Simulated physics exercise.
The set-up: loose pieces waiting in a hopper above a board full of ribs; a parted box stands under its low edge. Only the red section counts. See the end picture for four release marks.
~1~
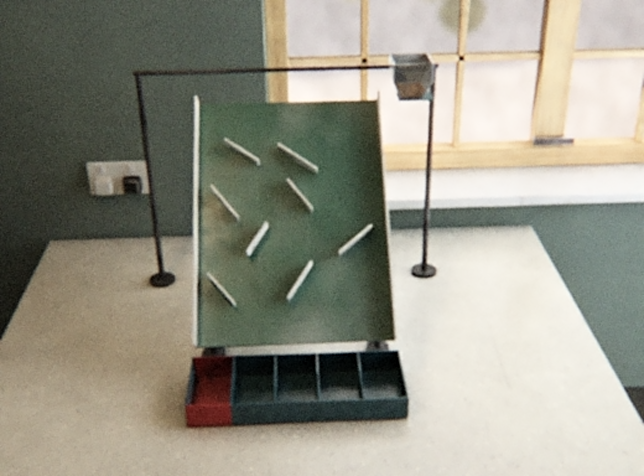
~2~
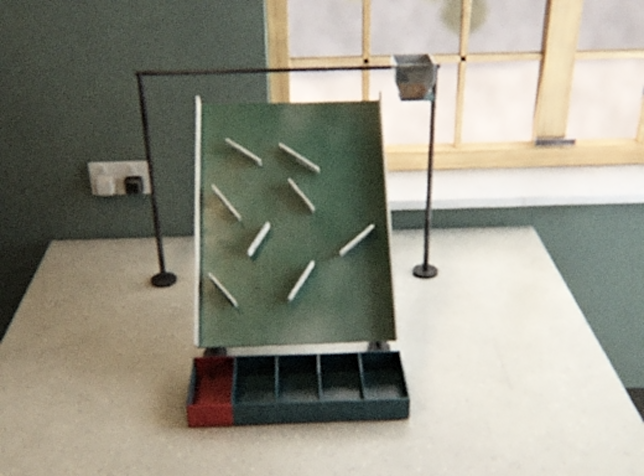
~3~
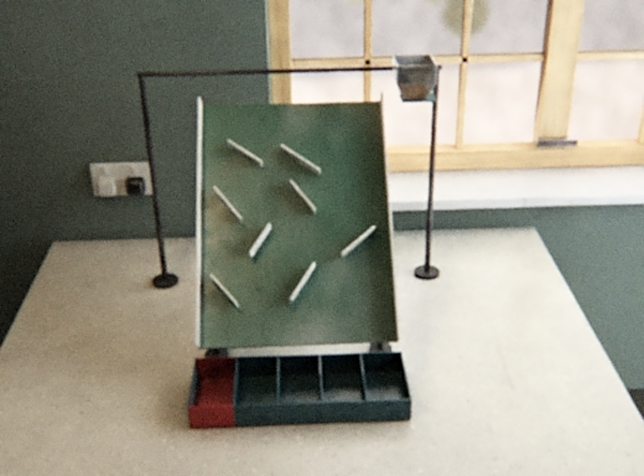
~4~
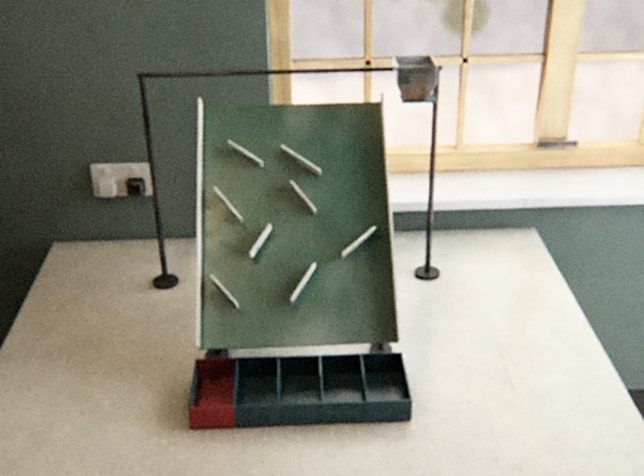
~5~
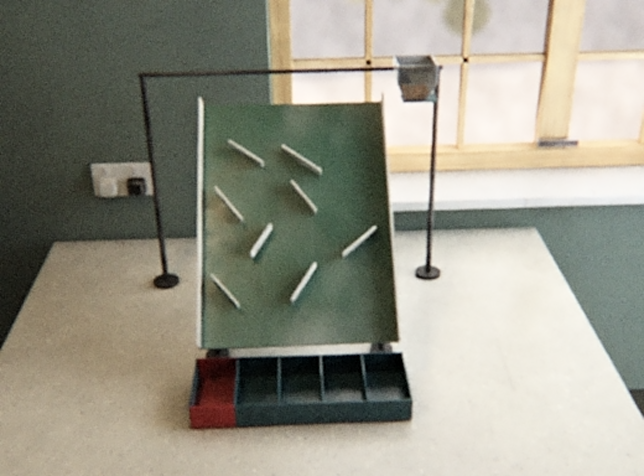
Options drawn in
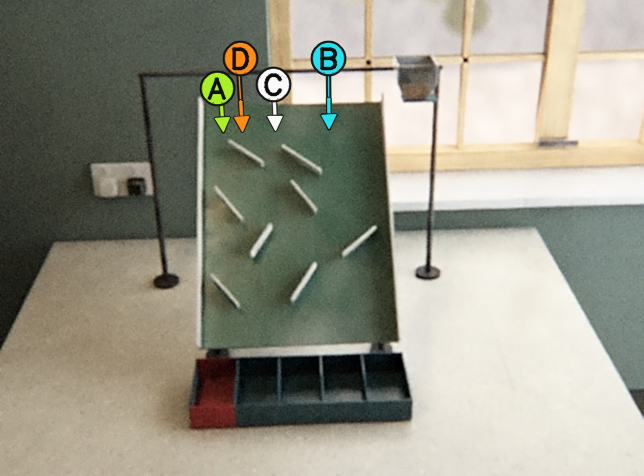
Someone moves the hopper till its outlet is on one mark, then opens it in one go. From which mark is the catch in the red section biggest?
Mark A.
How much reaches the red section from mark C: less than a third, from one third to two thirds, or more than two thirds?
Less than a third.
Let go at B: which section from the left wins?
It is the third one.
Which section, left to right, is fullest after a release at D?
It is the second one.
On the marked copy, mark A meets the board at (222, 126); mark B meets the board at (329, 123); mark C meets the board at (275, 125); mark D meets the board at (242, 126).
If A is chosen, close to a third in the red section, close to half in other sections, a small share held on the board.
If B is chosen, none at all in the red section, all but a few in other sections, a small share held on the board.
If C is chosen, only a few in the red section, the bulk in other sections, a small share held on the board.
If D is chosen, a small share in the red section, the bulk in other sections, a small share held on the board.
